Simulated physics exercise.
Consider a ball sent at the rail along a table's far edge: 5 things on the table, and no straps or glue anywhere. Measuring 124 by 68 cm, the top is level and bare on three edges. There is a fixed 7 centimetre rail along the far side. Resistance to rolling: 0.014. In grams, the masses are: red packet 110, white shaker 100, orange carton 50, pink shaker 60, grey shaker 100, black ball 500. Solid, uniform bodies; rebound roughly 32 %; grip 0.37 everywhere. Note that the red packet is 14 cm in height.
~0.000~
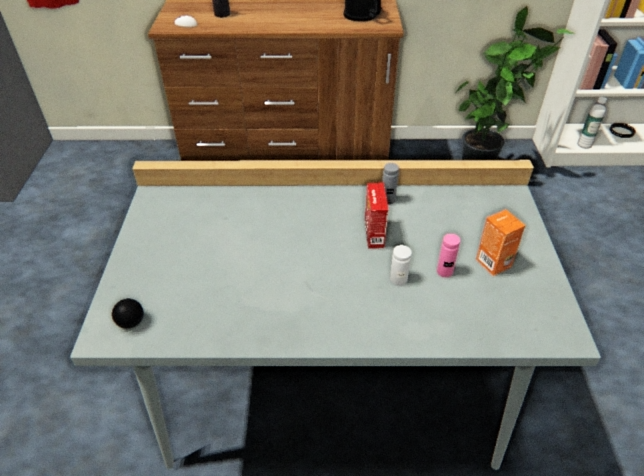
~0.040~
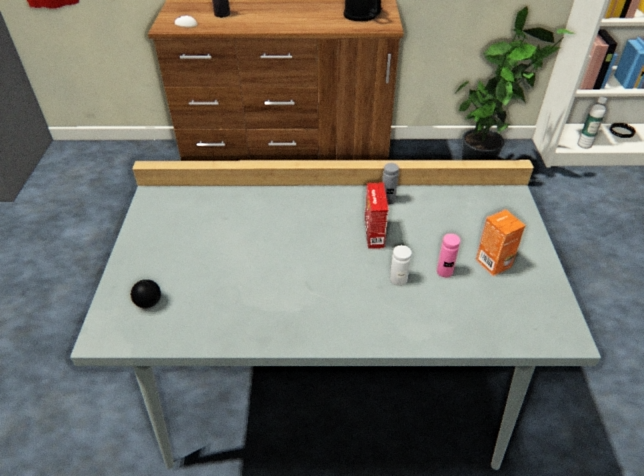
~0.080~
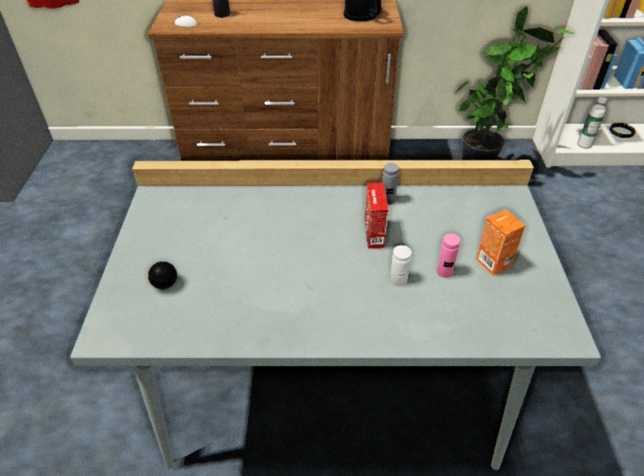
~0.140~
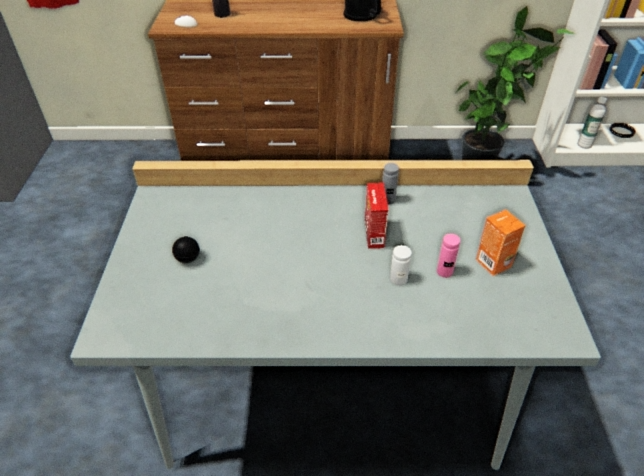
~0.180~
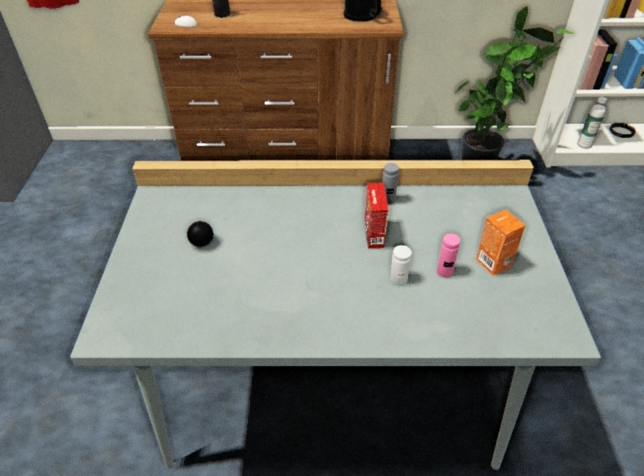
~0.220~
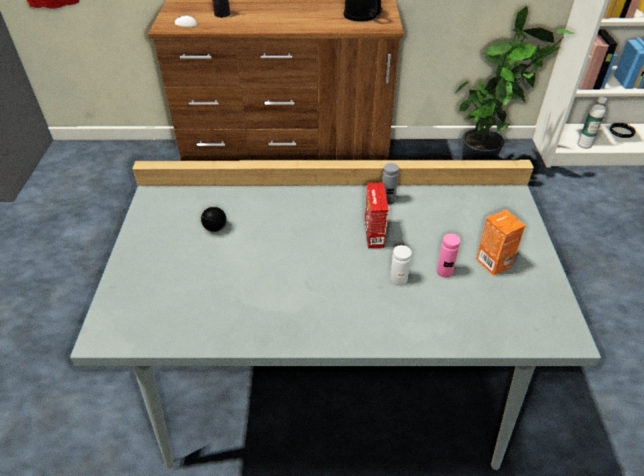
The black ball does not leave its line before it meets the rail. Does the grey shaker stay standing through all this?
Yes.
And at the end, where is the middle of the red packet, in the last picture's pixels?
Near (407, 218).
By 0.42 s, black ball near (260, 193).
By 1.02 s, black ball near (360, 226); red packet 2 cm from its spot.
By 1.62 s, black ball near (407, 256); red packet 9 cm from its spot.
When it is over (3.2 s), not toppled but over 4 cm from the start, red packet; the other 4 within 4 cm of the start. End places, in pixels of the last picture, grey shaker near (390, 184).
